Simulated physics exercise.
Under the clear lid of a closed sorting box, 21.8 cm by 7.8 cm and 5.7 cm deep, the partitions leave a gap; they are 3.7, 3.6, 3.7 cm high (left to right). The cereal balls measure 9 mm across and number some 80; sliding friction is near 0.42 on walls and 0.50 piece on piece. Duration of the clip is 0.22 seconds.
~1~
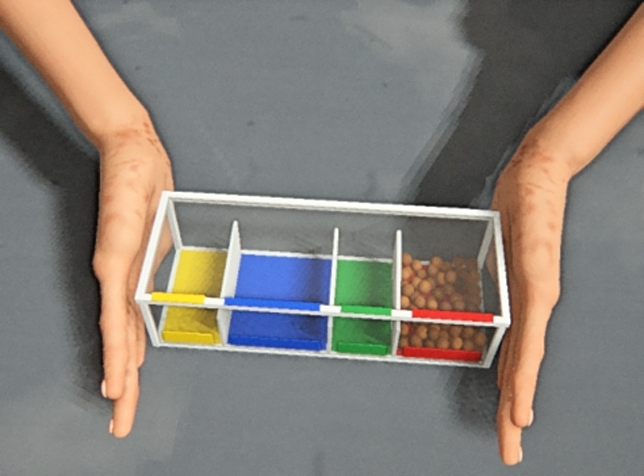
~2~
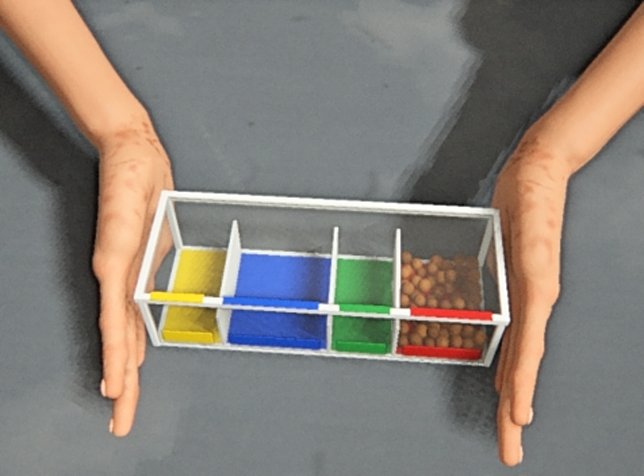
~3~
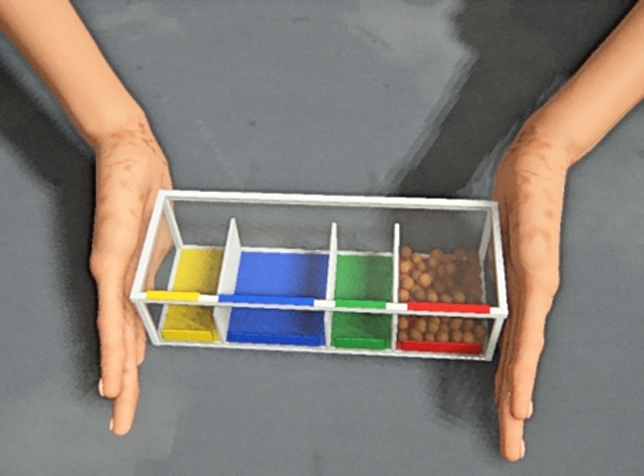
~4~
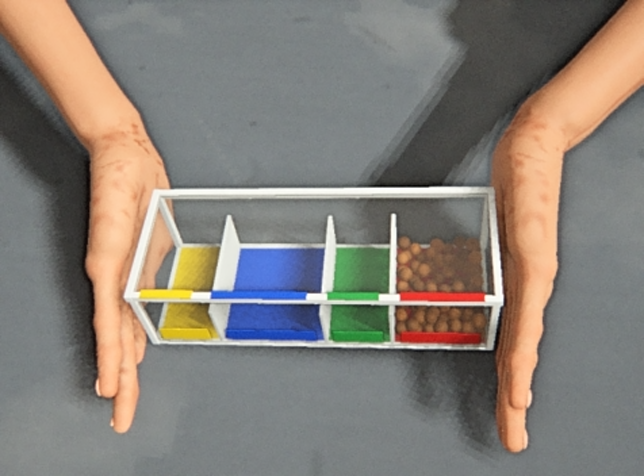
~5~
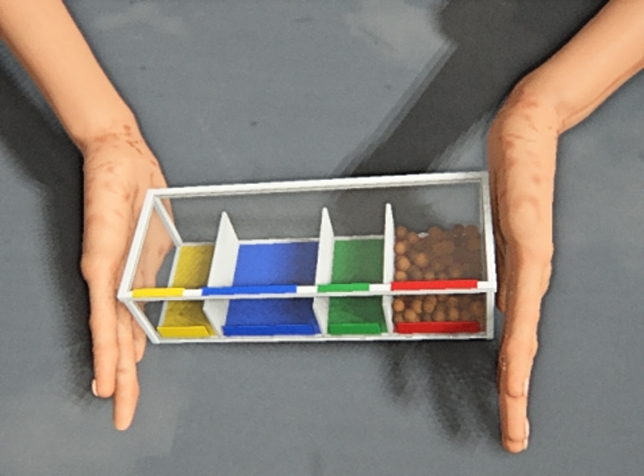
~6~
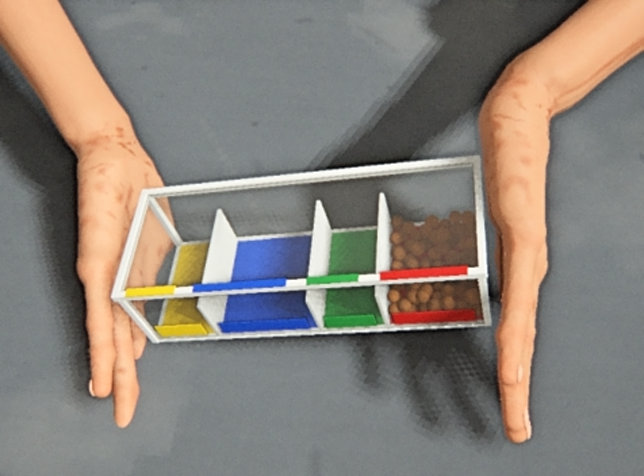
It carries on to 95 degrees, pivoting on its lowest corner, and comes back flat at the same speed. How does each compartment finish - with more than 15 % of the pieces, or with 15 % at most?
Red: More than 15 %, blue: More than 15 %, green: At most 15 %, yellow: More than 15 %.
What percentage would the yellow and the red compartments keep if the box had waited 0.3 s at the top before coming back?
Then, in per cent: Yellow 40; red 50.
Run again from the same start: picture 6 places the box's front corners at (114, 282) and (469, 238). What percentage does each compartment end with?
Each compartment ends like this: Red 30 per cent, blue 25 per cent, green 5 per cent, yellow 35 per cent.
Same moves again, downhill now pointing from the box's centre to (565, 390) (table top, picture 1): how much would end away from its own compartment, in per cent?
That would be close to 0 per cent.
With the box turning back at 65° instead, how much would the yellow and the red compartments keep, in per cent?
Result - yellow 0 percent, red 100 percent.
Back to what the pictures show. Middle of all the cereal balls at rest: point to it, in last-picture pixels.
Look around (255, 311) in the last picture.
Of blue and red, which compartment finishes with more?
That would be the red compartment.
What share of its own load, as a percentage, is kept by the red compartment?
50 %.
Then, 0.92 s after the last picture, tilt 95 degrees; red 95 %, green 5 %.
Then, 1.53 s after the last picture, tilt 43 degrees; red 45 %, blue 30 %, yellow 25 %.
Then, 2.19 s after the last picture, tilt 0 degrees; red 45 %, blue 30 %, yellow 25 %.
In the end, red 45 %, blue 30 %, green 0 %, yellow 25 %.
